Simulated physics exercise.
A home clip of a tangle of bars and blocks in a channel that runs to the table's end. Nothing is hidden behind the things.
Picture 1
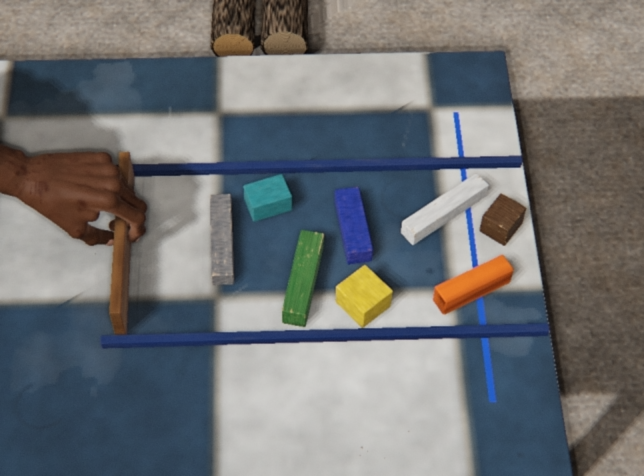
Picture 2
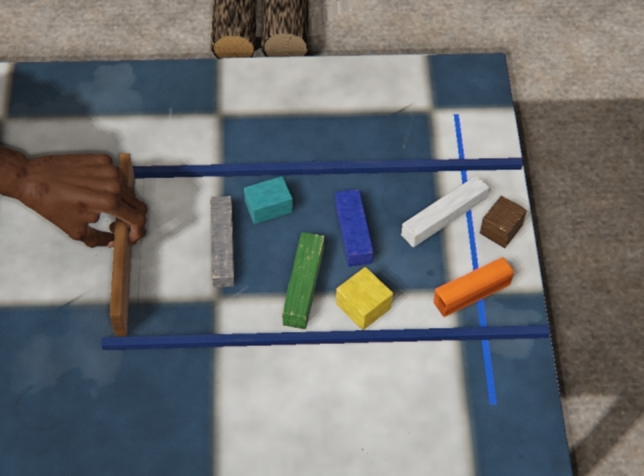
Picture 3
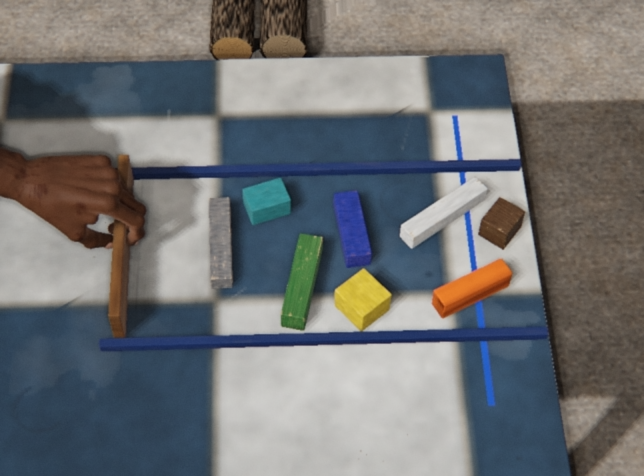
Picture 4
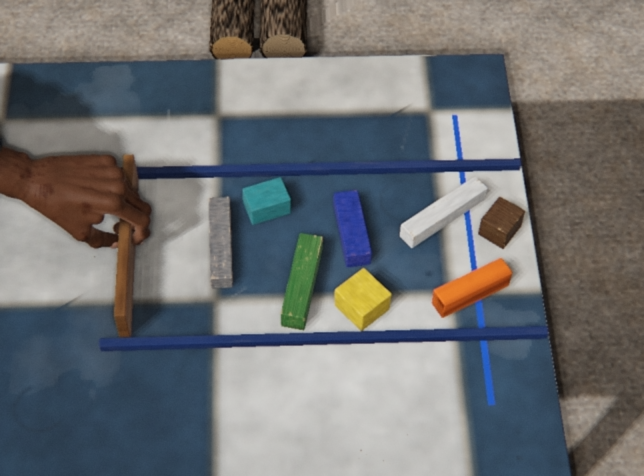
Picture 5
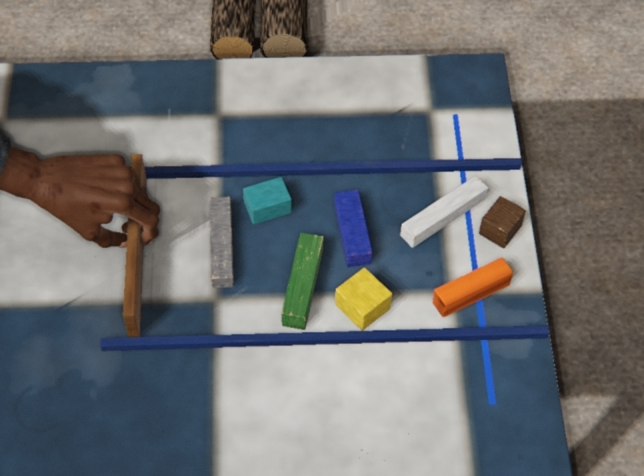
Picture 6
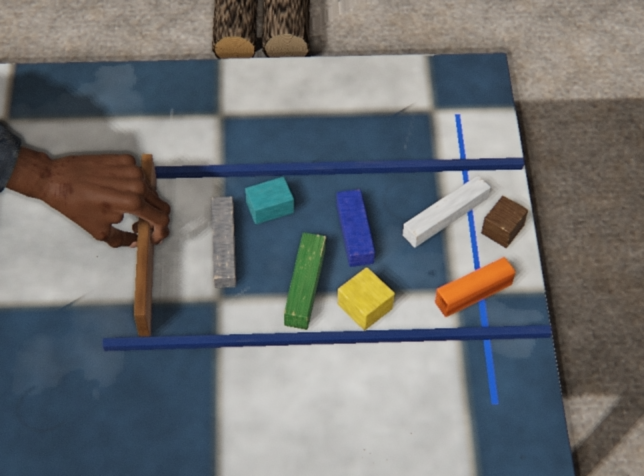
A hand sliding an upright wooden board slightly right between two blue rails, while the scattered coloured blocks and bars stay still.
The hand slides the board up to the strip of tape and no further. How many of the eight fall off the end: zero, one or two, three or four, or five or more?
Here the number that fall off is three or four.
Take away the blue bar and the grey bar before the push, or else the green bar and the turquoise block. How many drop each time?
1 in the first case, 1 in the second.
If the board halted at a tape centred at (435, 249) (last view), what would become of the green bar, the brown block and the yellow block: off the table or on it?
The green bar holds on, the brown block goes over, the yellow block does not fall.
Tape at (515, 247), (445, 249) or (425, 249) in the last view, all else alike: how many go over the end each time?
It would be 7, 3 and 1.
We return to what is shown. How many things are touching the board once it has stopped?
The number is 2.
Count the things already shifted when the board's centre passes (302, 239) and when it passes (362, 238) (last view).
By then 5, and 7.
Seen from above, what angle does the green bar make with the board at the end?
Roughly 25° out of line.
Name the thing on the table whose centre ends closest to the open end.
It is the yellow block.
A little later, none off yet; brown block at rest near (504, 222); orange stick at rest near (475, 287); white bar at rest near (447, 211).
Next, none off yet; brown block at rest near (504, 222); orange stick at rest near (475, 287); white bar shifted a little near (465, 207).
Later still, none off yet; brown block shifted about its own width near (543, 221); orange stick shifted about its own width near (536, 268); white bar shifted about its own width near (515, 204).
When it is over, the number that fall off is three or four; down, blue bar, white bar, orange stick and brown block.
